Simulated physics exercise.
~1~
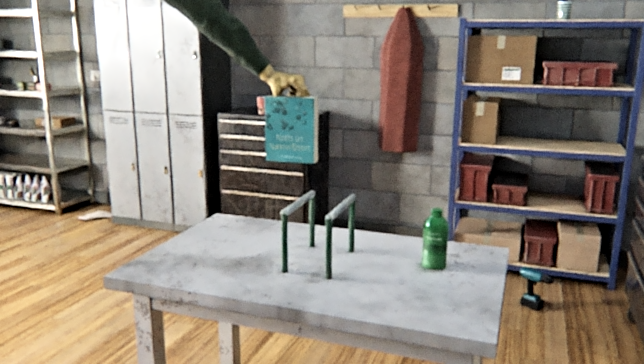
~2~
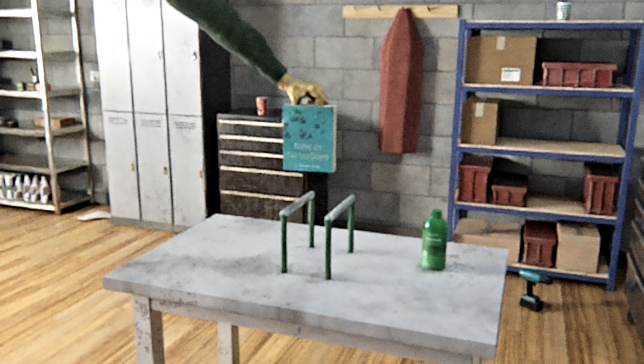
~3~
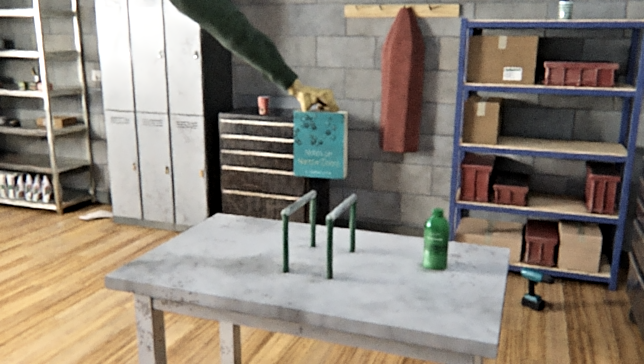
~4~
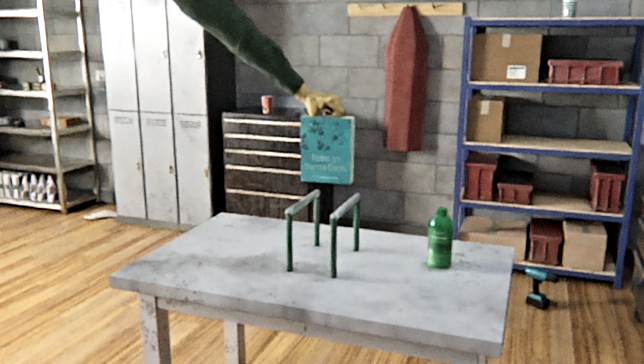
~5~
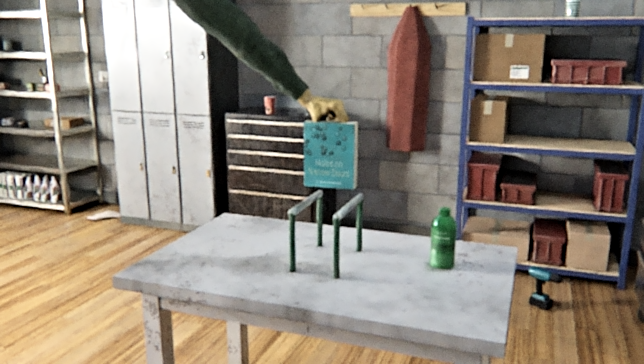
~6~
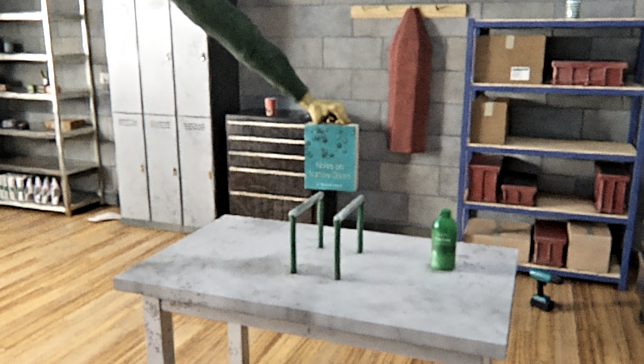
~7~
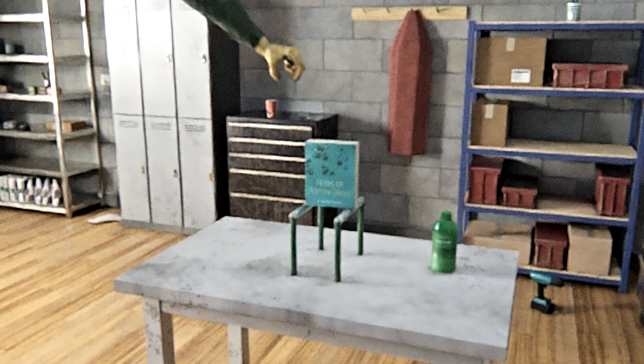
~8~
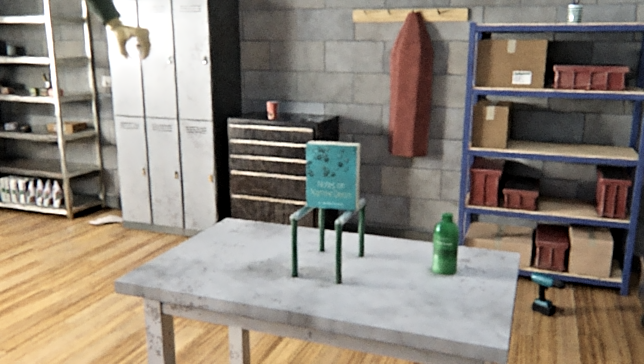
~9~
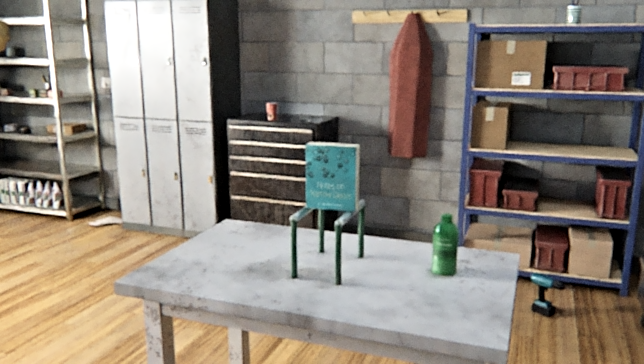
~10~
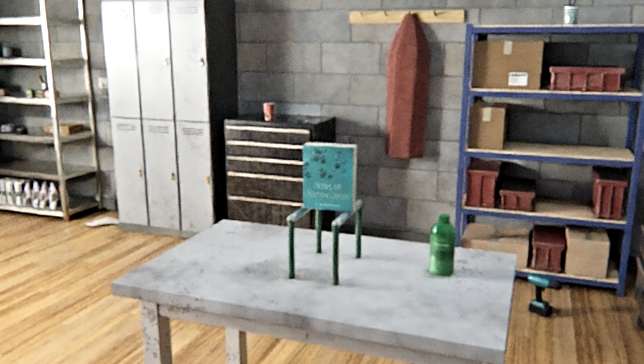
A gloved hand lowers a turquoise book onto two green rails, where it rests upright.
